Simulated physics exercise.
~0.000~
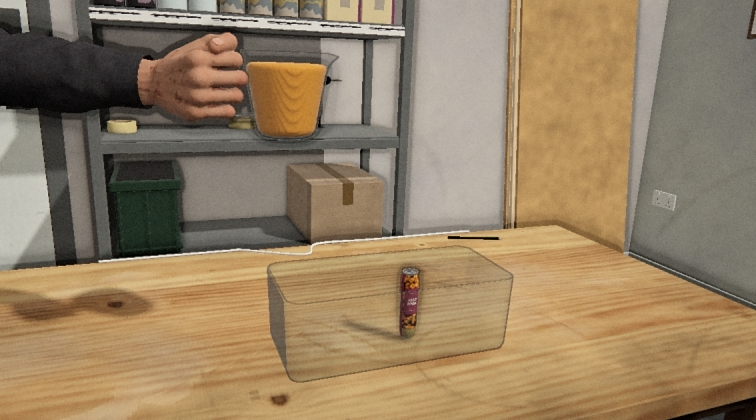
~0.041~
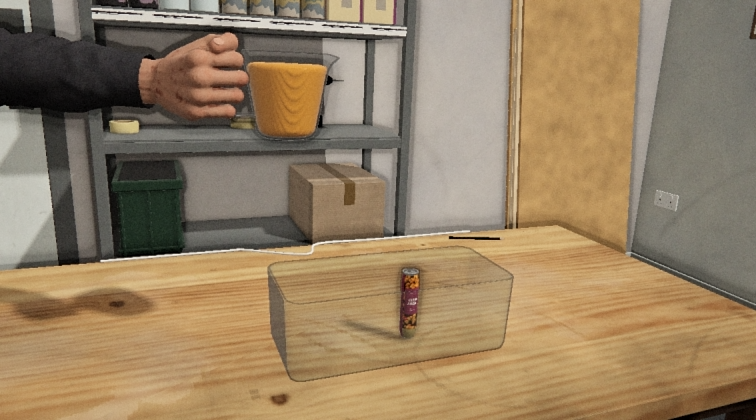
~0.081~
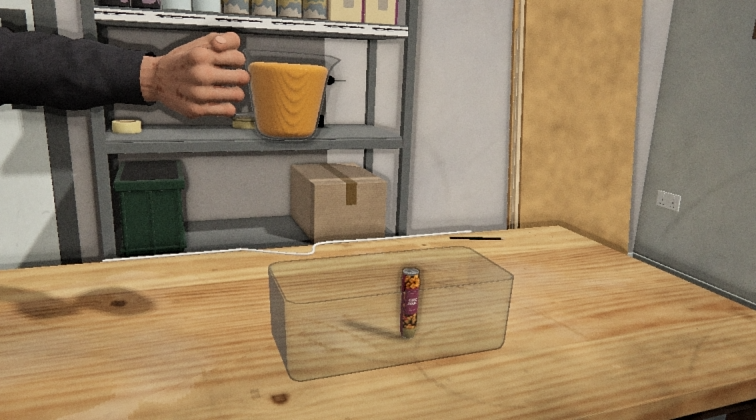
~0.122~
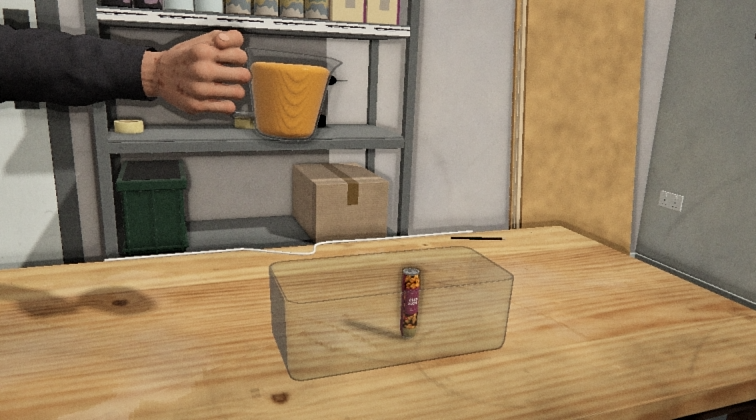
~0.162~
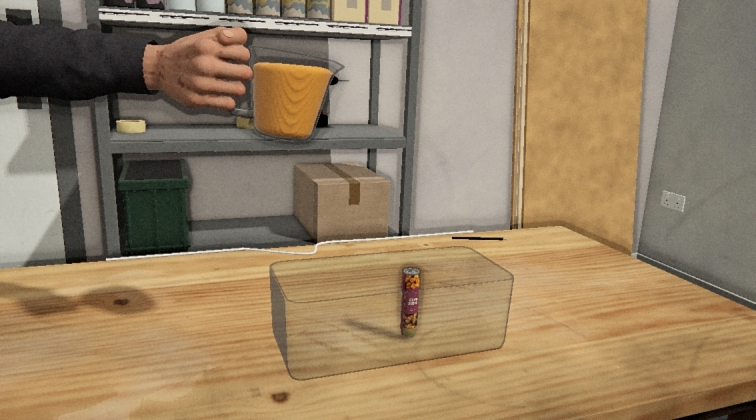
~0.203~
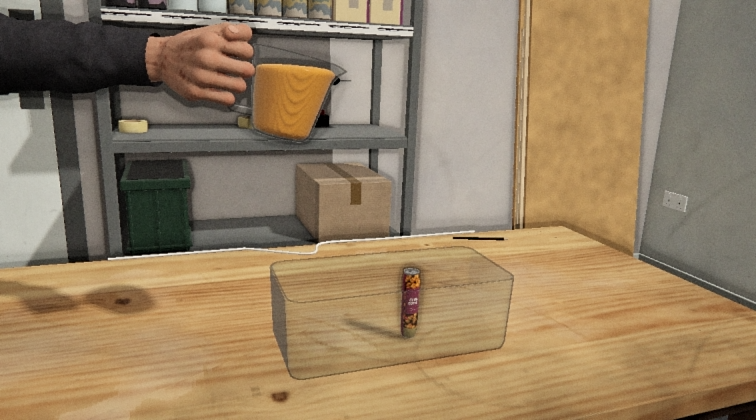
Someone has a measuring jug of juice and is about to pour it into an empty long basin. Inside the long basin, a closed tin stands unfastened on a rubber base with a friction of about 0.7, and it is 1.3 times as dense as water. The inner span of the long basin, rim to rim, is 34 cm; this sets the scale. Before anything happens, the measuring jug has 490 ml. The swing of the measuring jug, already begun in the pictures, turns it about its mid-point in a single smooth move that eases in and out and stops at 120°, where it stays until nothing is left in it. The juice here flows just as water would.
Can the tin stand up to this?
Watch, it's going to go down.
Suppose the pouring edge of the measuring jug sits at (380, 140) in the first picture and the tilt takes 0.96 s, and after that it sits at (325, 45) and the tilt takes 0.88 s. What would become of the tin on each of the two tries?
Trial 1 - tin tips; trial 2 - tin stays standing.
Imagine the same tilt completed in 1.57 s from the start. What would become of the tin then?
Then it falls.
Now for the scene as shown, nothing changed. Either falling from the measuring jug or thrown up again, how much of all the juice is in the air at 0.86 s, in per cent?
Estimate: About 28 in a hundred.
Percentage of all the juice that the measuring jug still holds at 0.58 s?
About 60 per cent.
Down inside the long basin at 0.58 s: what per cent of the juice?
The basin holds roughly 5 in a hundred parts at that moment.
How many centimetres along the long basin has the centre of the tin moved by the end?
All told, the tin's centre has moved close to 7.5 cm.
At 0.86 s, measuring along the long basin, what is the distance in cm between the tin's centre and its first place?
Centre to centre, close to 3 cm.
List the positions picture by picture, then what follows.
In the first picture, it leans 0°; its right rim is at (339, 56); the juice meets the walls at (245, 64) and (325, 67); the long basin's rim runs from (276, 284) to (489, 262); the tin's top is at (410, 274).
In the second picture, it leans 1°; its right rim is at (339, 57); the juice meets the walls at (246, 64) and (326, 67).
In the third picture, it leans 2°; its right rim is at (341, 59); the juice meets the walls at (247, 64) and (326, 68).
In the fourth picture, it leans 5°; its right rim is at (342, 62); the juice meets the walls at (251, 64) and (328, 69).
In the fifth picture, it leans 8°; its right rim is at (344, 66); the juice meets the walls at (252, 64) and (330, 70).
In the sixth picture, it leans 13°; its right rim is at (347, 71); the juice meets the walls at (256, 66) and (334, 71).
After 0.58 s the tilt is 79° and 60 per cent is still to pour; the tin stands where it began.
After 0.86 s the tilt is 117° and 4 per cent is still to pour; the tin leans 18°.
After 1.15 s the tilt is 120° and 0 per cent is still to pour; the tin lies on its side.
After 1.46 s the tilt is 120° and 0 per cent is still to pour; the tin lies on its side.
In the end the tin lies on its side.
